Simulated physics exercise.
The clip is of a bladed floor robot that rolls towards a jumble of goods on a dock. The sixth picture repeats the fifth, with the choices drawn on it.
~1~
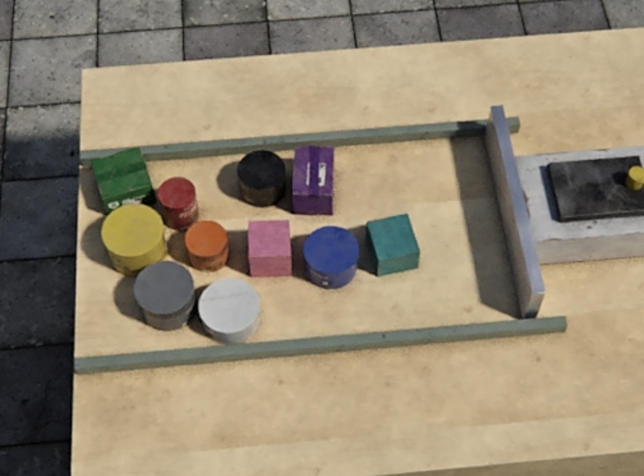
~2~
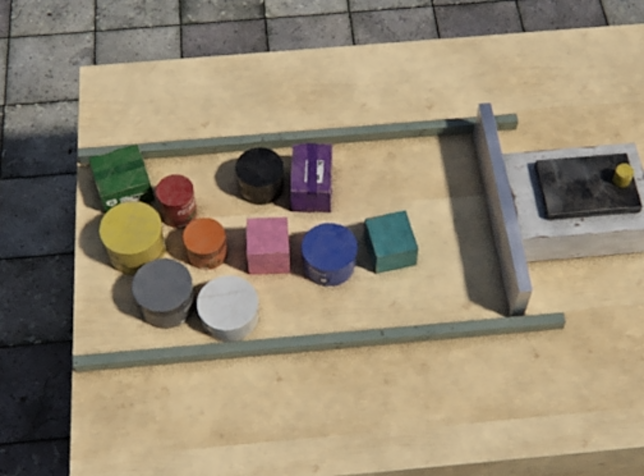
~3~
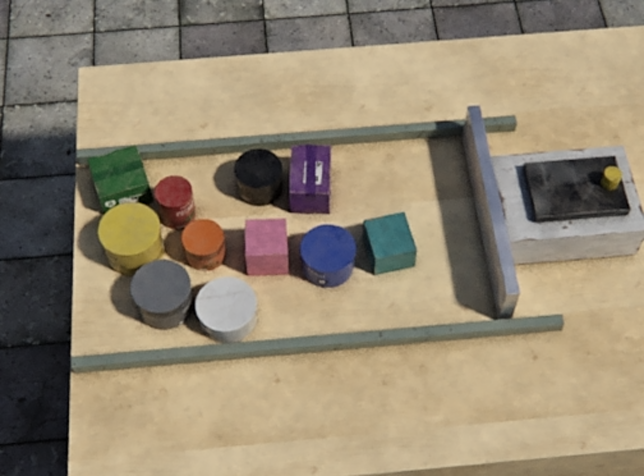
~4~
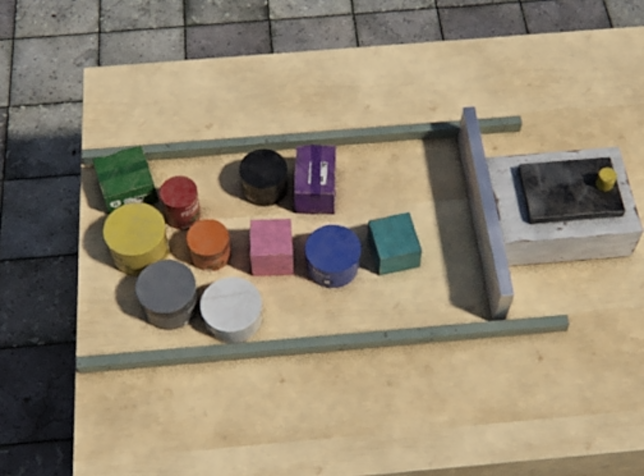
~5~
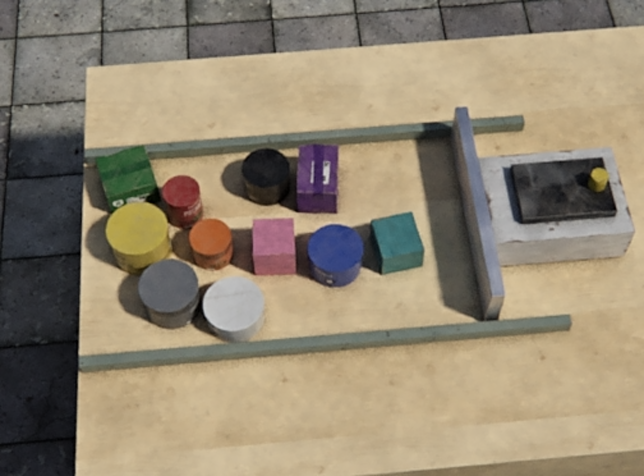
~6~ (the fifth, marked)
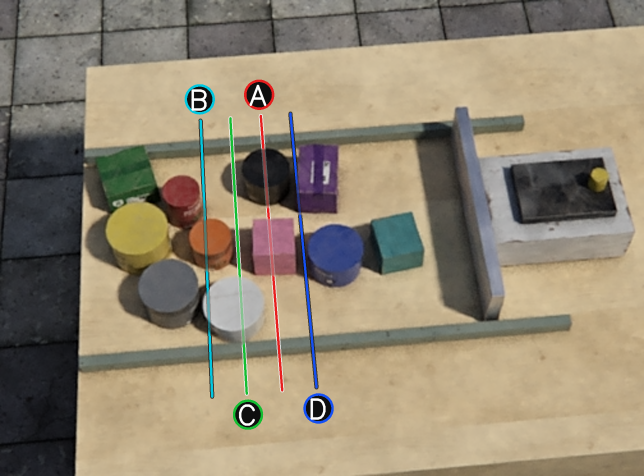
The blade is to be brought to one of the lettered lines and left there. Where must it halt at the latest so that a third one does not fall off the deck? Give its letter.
Line B.
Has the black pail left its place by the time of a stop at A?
Yes.
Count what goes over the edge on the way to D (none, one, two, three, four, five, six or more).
By then, none.
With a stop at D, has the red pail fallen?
No.
On the marked copy, A at (271, 243); B at (206, 248); C at (238, 245); D at (302, 240).
Taking B. A third of the way, robot (458, 198); pink crate (261, 245); blue pail (307, 262).
Two thirds of the way, robot (359, 206); green parcel (122, 181); yellow pail (123, 239).
When it is over, robot (285, 212); yellow pail over the edge; green parcel over the edge; two fallen.
As for the rest, A is within the limit but short; C is within the limit but short; D is within the limit but short.
